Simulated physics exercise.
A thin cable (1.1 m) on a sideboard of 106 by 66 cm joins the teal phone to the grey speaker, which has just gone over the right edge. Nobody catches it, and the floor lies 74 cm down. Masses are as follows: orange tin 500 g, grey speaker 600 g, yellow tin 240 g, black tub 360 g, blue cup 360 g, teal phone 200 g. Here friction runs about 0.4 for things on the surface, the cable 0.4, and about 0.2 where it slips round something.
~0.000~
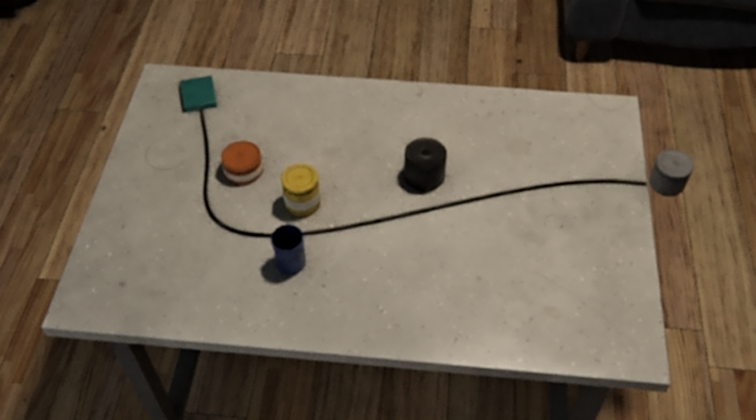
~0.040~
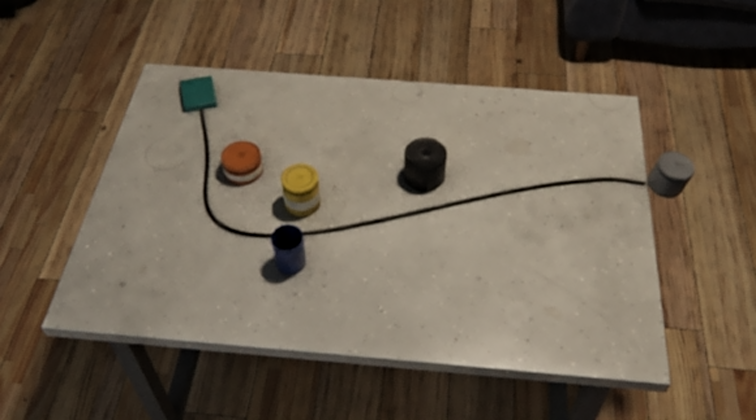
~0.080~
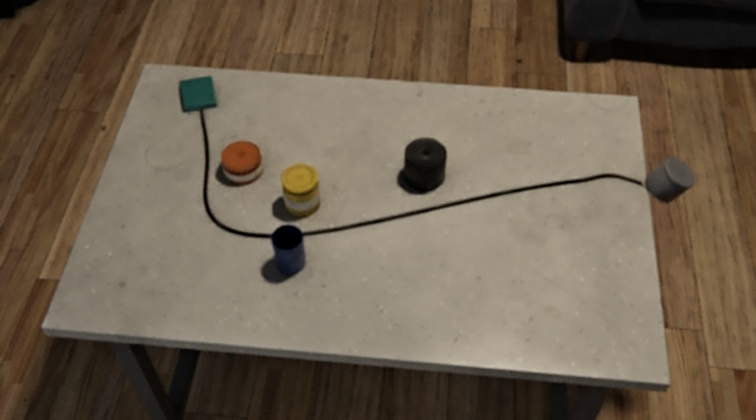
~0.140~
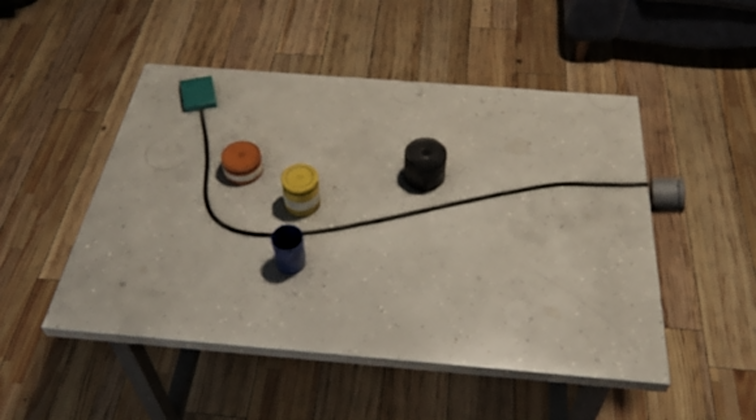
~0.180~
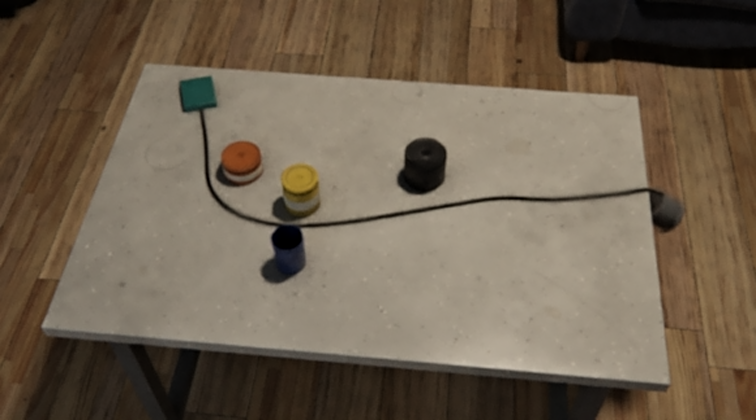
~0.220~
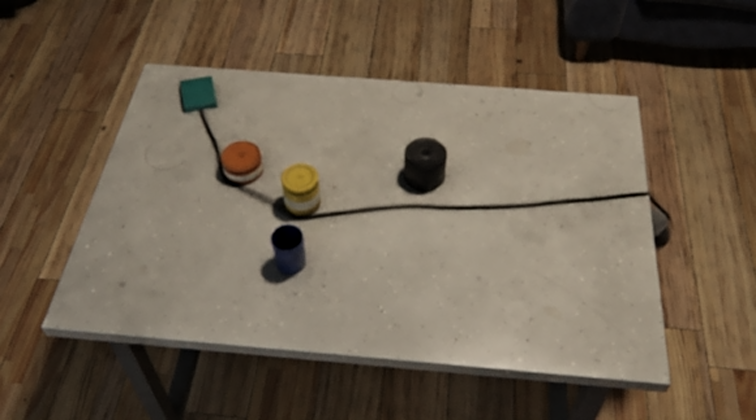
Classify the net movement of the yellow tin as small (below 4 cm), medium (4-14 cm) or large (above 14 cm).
Medium.
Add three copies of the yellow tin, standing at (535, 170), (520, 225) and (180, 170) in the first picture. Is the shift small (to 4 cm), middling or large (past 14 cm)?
Taken in order, they show only a little movement, only a little movement, and finally only a little movement.
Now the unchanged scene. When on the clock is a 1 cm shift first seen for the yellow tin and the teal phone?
Yellow tin: 0.26 s; teal phone: 0.26 s.
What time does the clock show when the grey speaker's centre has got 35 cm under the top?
Roughly 0.44 s.
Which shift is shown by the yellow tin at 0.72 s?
At that moment the yellow tin has gone 8 cm from the start.
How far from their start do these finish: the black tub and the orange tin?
The black tub ends up 0 cm from where it began, and the orange tin 6 cm.
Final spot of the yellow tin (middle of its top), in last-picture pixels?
Near (317, 147).
After 0.5 s, the cable's tail end at (230, 168); yellow tin 8 cm off its start, teal phone 18 cm off its start, grey speaker over the edge.
After 0.7 s, the cable's tail end at (279, 199); yellow tin 8 cm off its start, teal phone 35 cm off its start, grey speaker over the edge.
After 1.0 s, the cable's tail end at (404, 239); yellow tin 8 cm off its start at (317, 147), teal phone 52 cm off its start at (386, 222), grey speaker over the edge.
After 1.2 s, the cable's tail end at (477, 237); yellow tin 8 cm off its start, teal phone 63 cm off its start, grey speaker over the edge.
After 2.4 s, the cable's tail end at (478, 237); yellow tin 8 cm off its start at (317, 147), teal phone 63 cm off its start at (455, 226), grey speaker over the edge, orange tin 5 cm off its start at (267, 150).
